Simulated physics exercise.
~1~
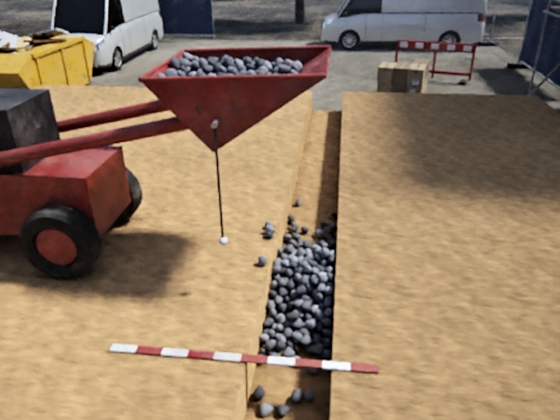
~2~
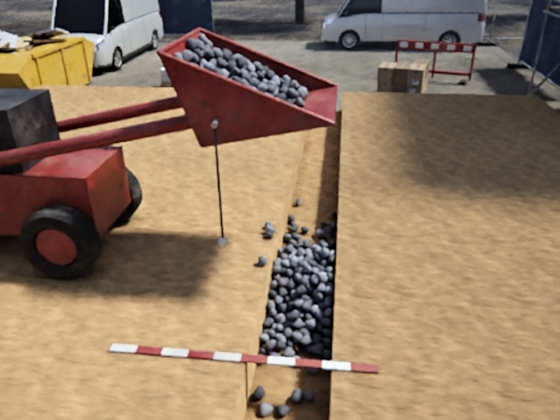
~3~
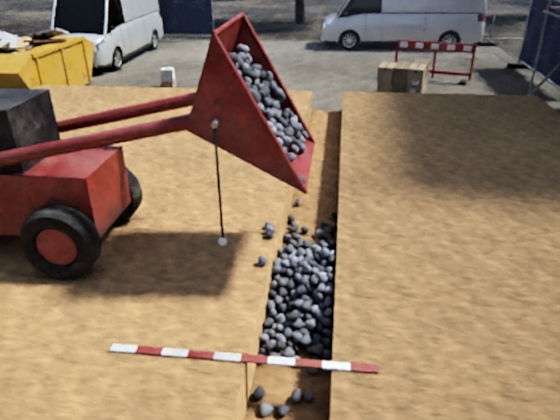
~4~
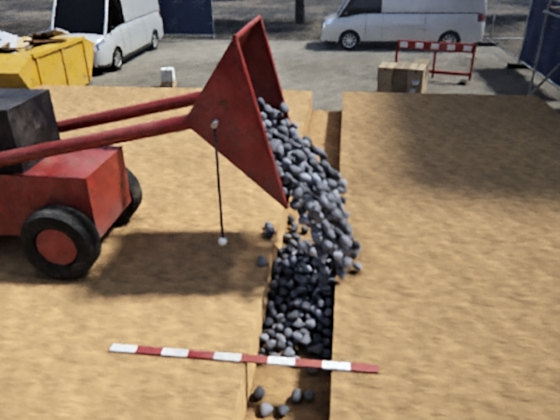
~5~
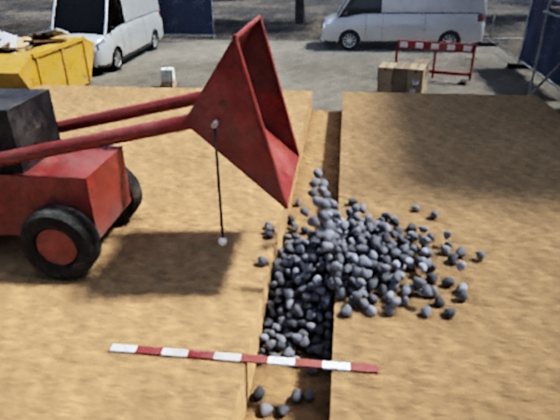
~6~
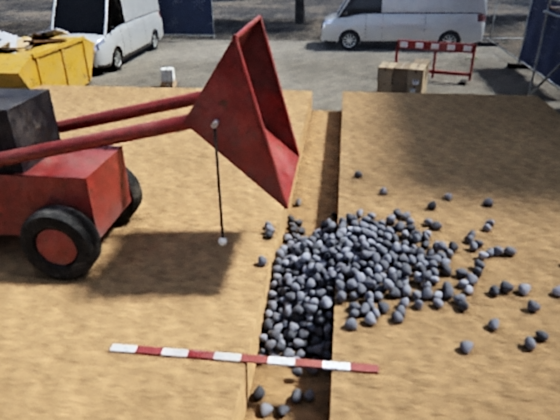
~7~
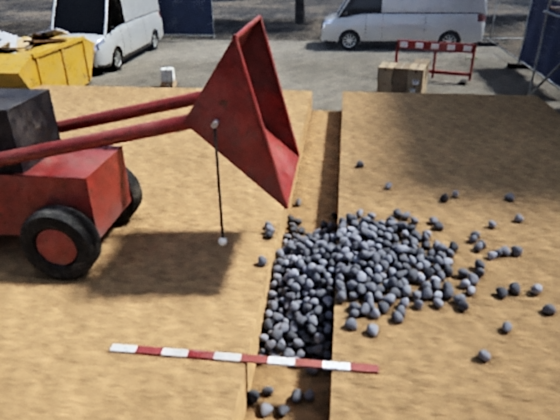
At first, a red loader on the left holds a raised bucket full of rounded grey stones beside a narrow trench, where an earlier heap already lies behind a red and white striped staff. The bucket tips forward to the right while the stones stay inside it. As it tilts steeply, they pour over its lip in a thick stream toward the trench. Many land on the heap, while others spill across the right edge and roll over the sandy ground. Finally the bucket hangs empty, still tipped, and the stones rest partly in the trench and partly scattered beyond it.
